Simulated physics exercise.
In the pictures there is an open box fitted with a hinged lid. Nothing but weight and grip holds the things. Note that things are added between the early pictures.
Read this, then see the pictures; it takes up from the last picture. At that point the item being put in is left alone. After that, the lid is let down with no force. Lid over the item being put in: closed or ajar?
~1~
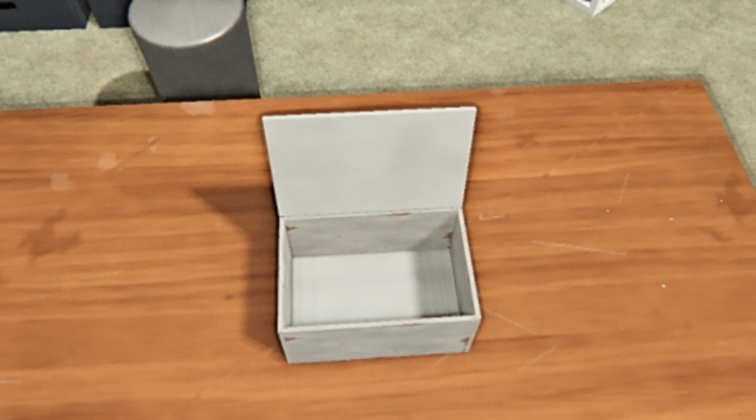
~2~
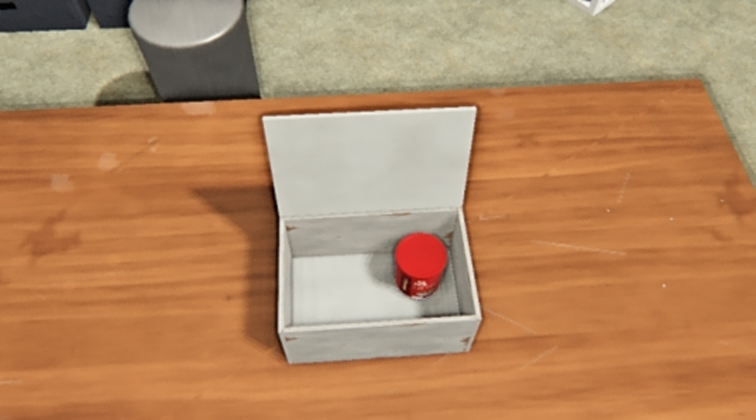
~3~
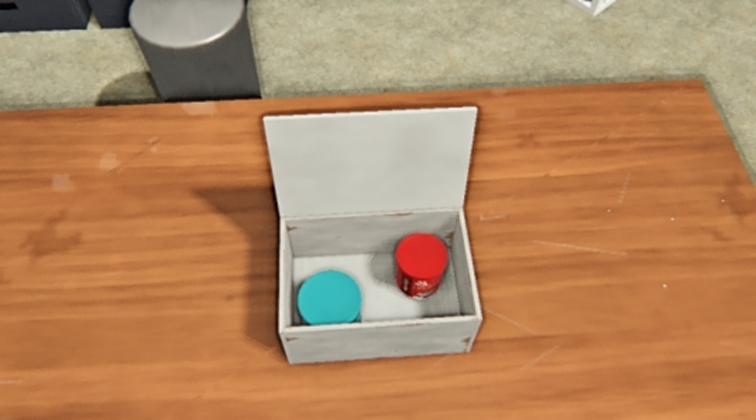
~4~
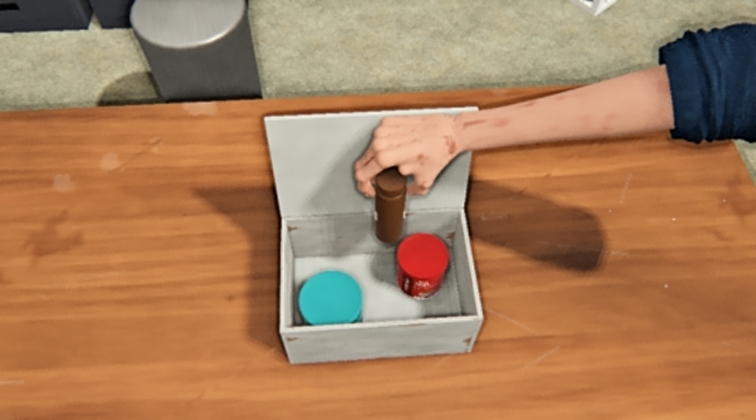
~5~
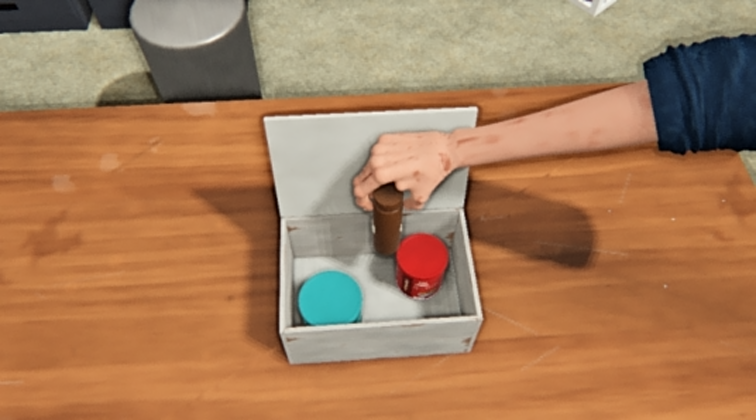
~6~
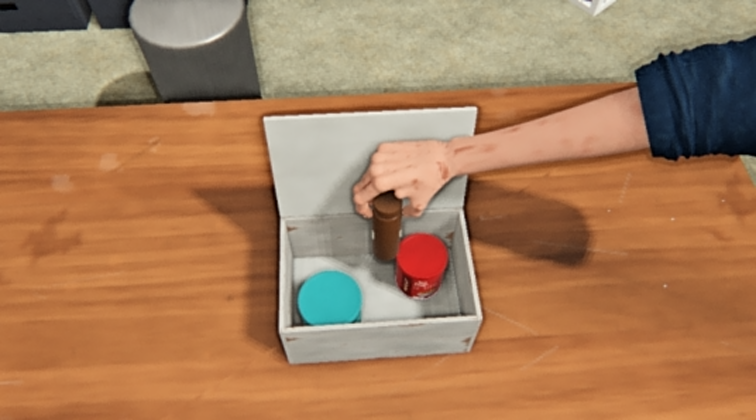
I predict the lid will seat fully.
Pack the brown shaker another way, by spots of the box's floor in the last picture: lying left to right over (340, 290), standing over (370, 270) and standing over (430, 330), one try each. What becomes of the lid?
Case one, the lid lies closed; case two, it is kept from closing; case three, it is kept from closing.
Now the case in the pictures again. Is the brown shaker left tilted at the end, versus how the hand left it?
After all that, it finishes out of line.
Then, 0.50 s later than the last frame, brown shaker on its side near (343, 273).
Then, 1.50 s later than the last frame, lid 66° above the rim; brown shaker on its side near (343, 273).
Then, 2.20 s later than the last frame, lid 20° above the rim; brown shaker on its side near (343, 273).
When it is over, lid shut; lying over in the box, brown shaker; the other 2 as before. End places, in pixels of the last picture, brown shaker near (343, 273).
